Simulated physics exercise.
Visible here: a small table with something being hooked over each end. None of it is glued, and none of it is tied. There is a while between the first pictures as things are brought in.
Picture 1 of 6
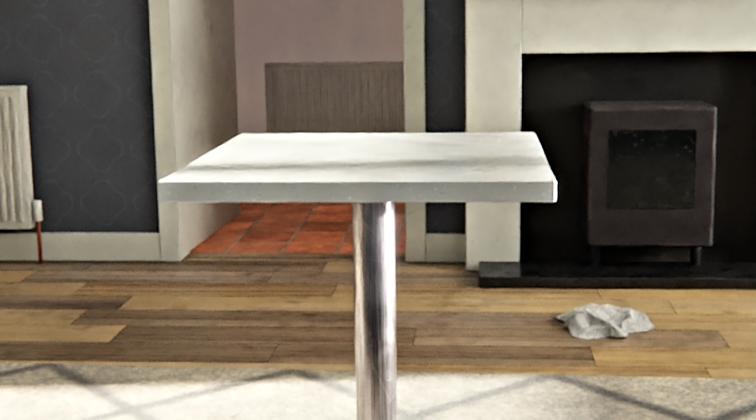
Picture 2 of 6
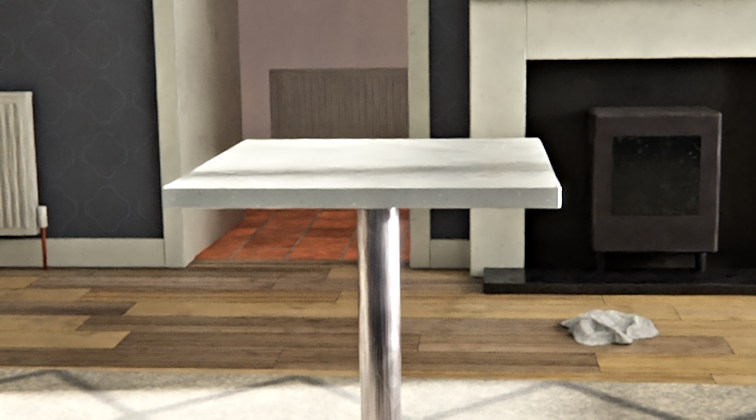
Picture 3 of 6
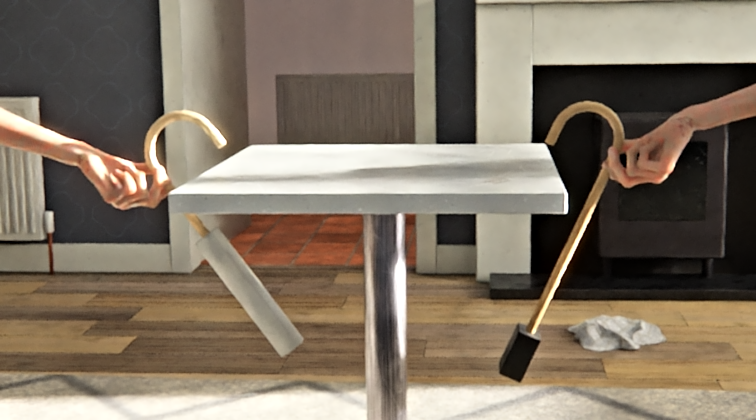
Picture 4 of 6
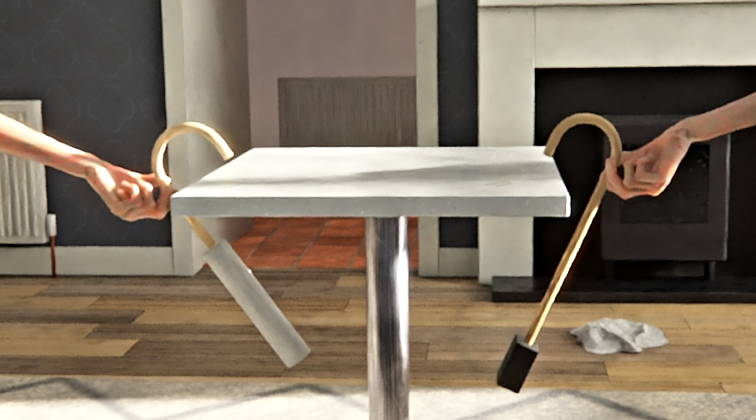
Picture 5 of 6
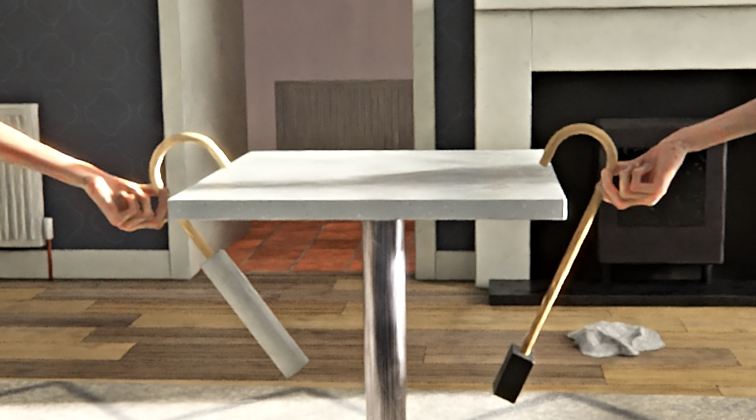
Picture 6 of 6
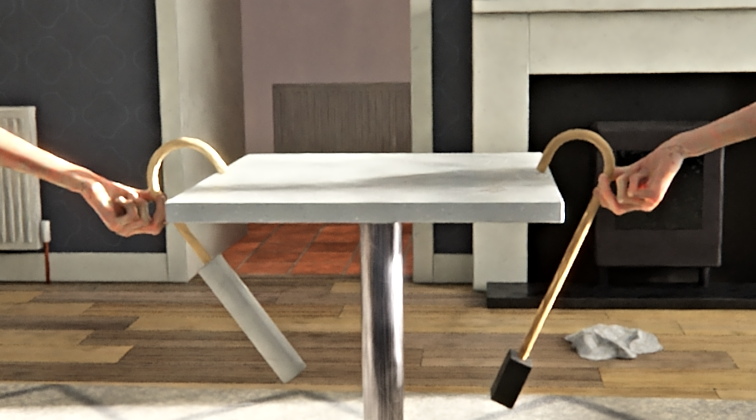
In the video, a small white table stands alone in a room until two hands bring in curved-handled objects, one with a white end at left and one with a black end at right, and hook them over opposite edges.
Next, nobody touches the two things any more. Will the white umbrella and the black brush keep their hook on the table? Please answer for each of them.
The white umbrella stays put, the black brush stays put.
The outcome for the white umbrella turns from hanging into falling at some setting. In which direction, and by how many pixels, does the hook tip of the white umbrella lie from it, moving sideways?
Close to 12 pixels leftward.
Then, 0.28 s on from there, white umbrella at rest near (239, 256); black brush at rest near (536, 264).
Then, 0.56 s on from there, white umbrella at rest near (236, 256); black brush at rest near (538, 264).
Then, 0.86 s on from there, white umbrella at rest near (239, 256); black brush at rest near (537, 264).
In the end, the white umbrella stays hooked on the edge, near (240, 255); the black brush stays hooked on the edge, near (536, 264).
